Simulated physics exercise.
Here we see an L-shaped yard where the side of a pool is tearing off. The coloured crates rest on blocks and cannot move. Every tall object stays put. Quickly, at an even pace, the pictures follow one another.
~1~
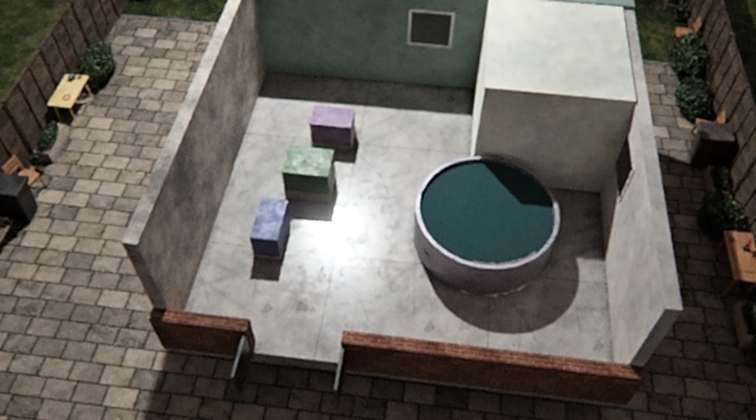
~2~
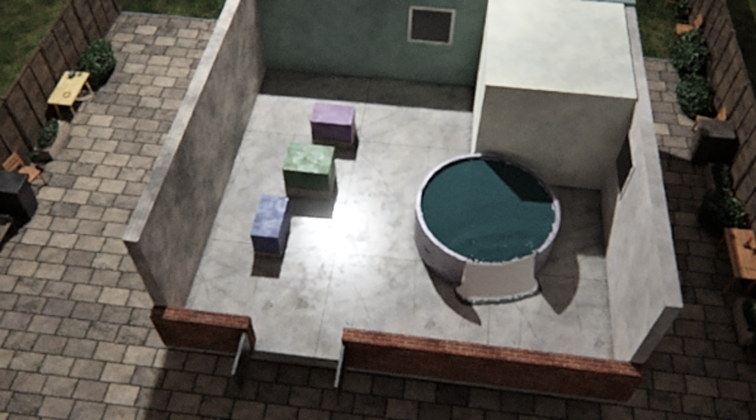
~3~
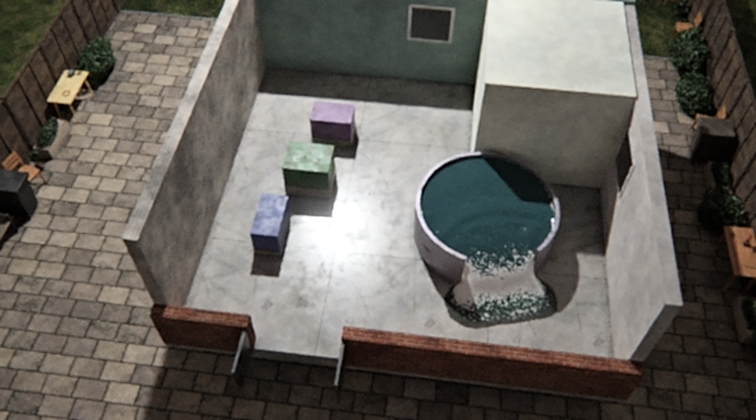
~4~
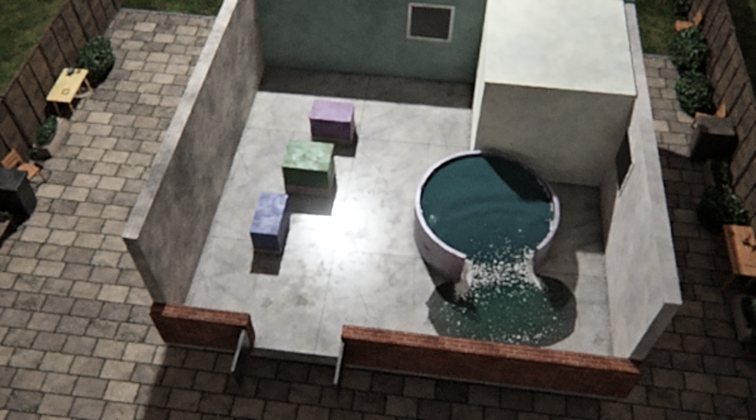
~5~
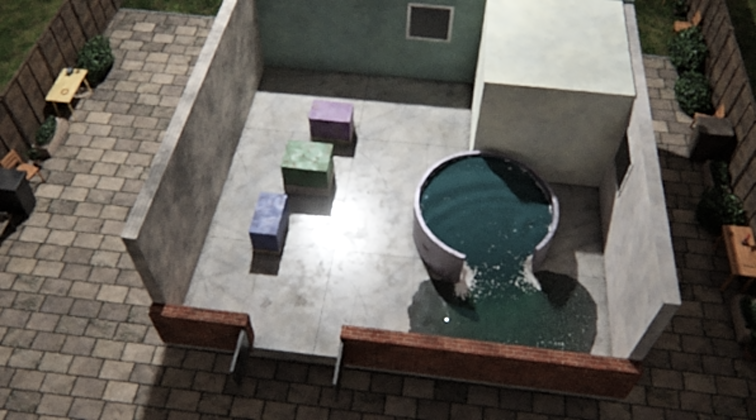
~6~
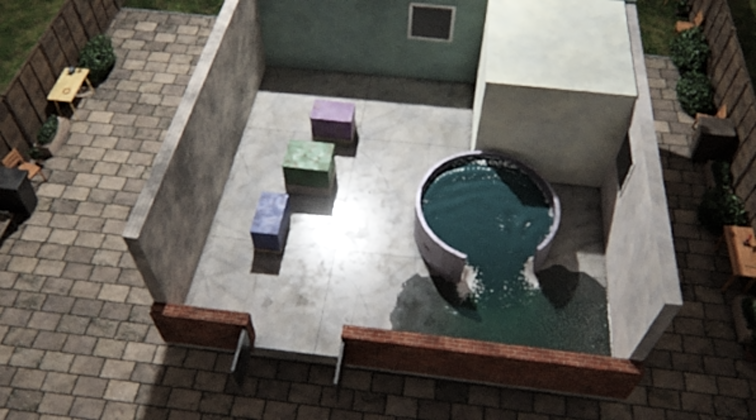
In a walled L-shaped yard with purple, green and blue blocks, the front side of a round pool tore open, and water poured out and spread across the pale floor toward the low brick wall.
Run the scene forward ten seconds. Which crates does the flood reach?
The purple crate is not reached; the blue crate is reached; the green crate is not reached.
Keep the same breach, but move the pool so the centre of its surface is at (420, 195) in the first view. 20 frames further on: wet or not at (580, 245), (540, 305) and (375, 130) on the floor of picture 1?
Submerged, submerged, untouched.
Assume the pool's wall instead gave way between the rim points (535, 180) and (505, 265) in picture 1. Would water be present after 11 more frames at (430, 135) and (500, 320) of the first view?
Well, the first one's spared and the next one's sitting in a puddle.
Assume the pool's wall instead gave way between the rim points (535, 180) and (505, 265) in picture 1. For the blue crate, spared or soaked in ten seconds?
Looks like the blue crate goes under.
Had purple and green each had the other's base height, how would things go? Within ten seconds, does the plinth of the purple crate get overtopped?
Note: Purple crate is left dry.
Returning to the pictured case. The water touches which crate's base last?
Should be the crate marked purple.
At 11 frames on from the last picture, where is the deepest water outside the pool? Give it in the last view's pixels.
(595, 374).
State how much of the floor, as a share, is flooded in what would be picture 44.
That's roughly 75 per cent.
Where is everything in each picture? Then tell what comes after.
The first picture shows still water in the round pool at (487, 211).
In the second picture, water pours out at (499, 280) and has run to (538, 288).
In the third picture, the front is at (551, 310), out from the gap at (499, 280).
In the fourth picture, water pours out at (498, 280) and has run to (568, 327).
In the fifth picture, water pours out at (497, 280) and has run to a hidden place.
In the sixth picture, the front is at a hidden place, out from the gap at (498, 280).
A moment on, water covers 15 % of the floor; the purple crate not reached, the blue crate not reached, the green crate not reached.
Next, water covers 30 % of the floor; the purple crate not reached, the blue crate not reached, the green crate not reached.
Then, water covers 50 % of the floor; the purple crate not reached, the blue crate water round its plinth, the green crate water round its plinth.
Later, water covers 75 % of the floor; the purple crate water round its plinth, the blue crate water round its plinth, the green crate water round its plinth.
In the end, water covers 90 % of the floor; the purple crate stayed above the water, the blue crate was topped, the green crate stayed above the water.
